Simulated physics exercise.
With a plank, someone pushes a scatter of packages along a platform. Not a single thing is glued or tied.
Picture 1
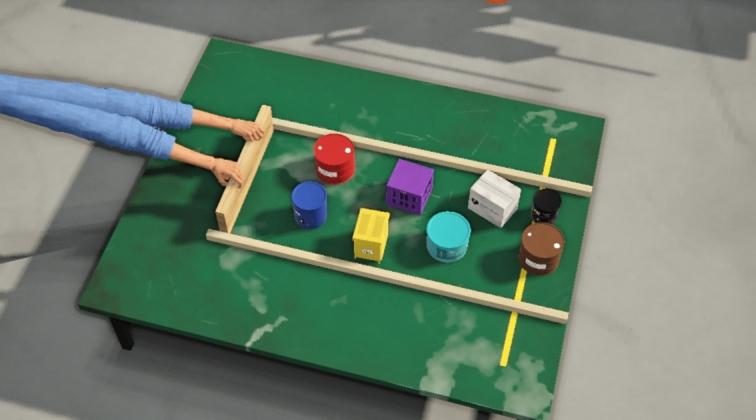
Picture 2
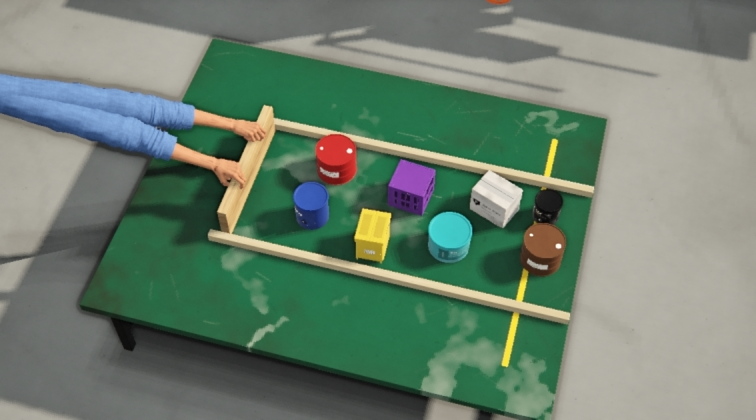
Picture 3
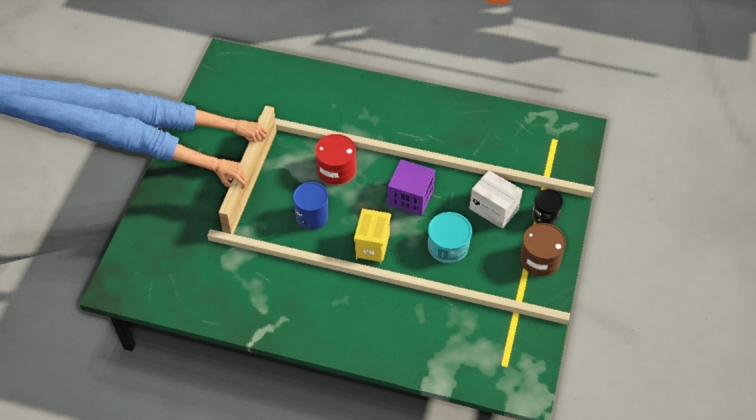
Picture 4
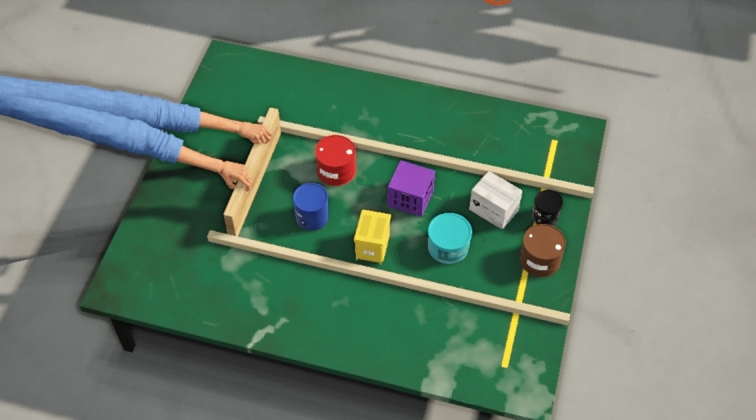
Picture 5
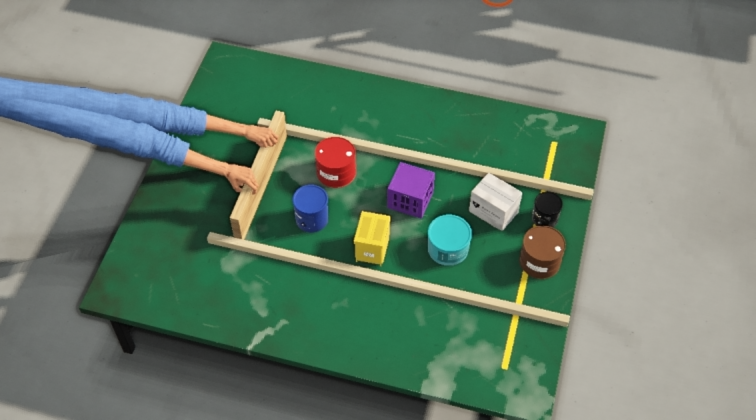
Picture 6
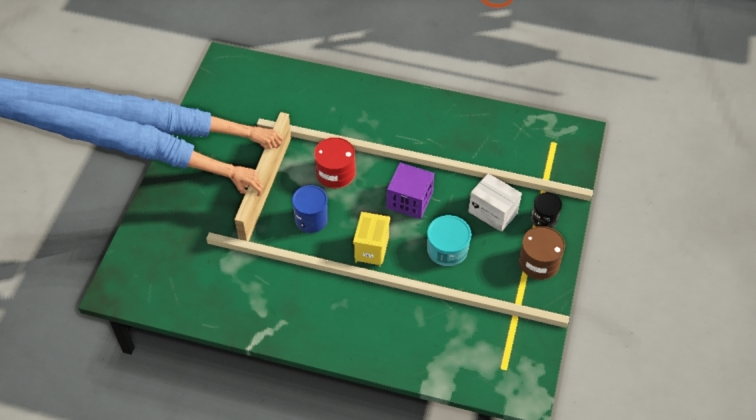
On a green platform, two hands slide a wooden plank slightly right toward scattered packages.
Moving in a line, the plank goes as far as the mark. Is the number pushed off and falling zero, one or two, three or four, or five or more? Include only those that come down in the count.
It is three or four.
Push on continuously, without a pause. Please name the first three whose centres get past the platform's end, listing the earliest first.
Earliest first: Black pail, brown canister, white box.
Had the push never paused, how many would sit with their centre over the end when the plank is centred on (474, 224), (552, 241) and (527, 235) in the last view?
Over the end: 0, 5, 4.
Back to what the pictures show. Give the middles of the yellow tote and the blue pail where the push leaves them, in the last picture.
In the last picture, roughly (540, 291) and (545, 264).
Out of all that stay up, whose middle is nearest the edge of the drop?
The purple crate, that one.
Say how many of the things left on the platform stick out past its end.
I'd say 1 of them.
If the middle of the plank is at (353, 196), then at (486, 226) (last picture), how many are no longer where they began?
The first number is 4, the next one 8.
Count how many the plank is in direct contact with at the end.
It touches 3.
Soon after, none off yet; brown canister at rest near (542, 253); black pail at rest near (546, 212); white box at rest near (495, 203).
After that, none off yet; brown canister at rest near (542, 253); black pail displaced a little near (551, 212); white box displaced a little near (517, 203).
In the end, the number that fall off is three or four; gone, turquoise pail, white box, black pail and brown canister.
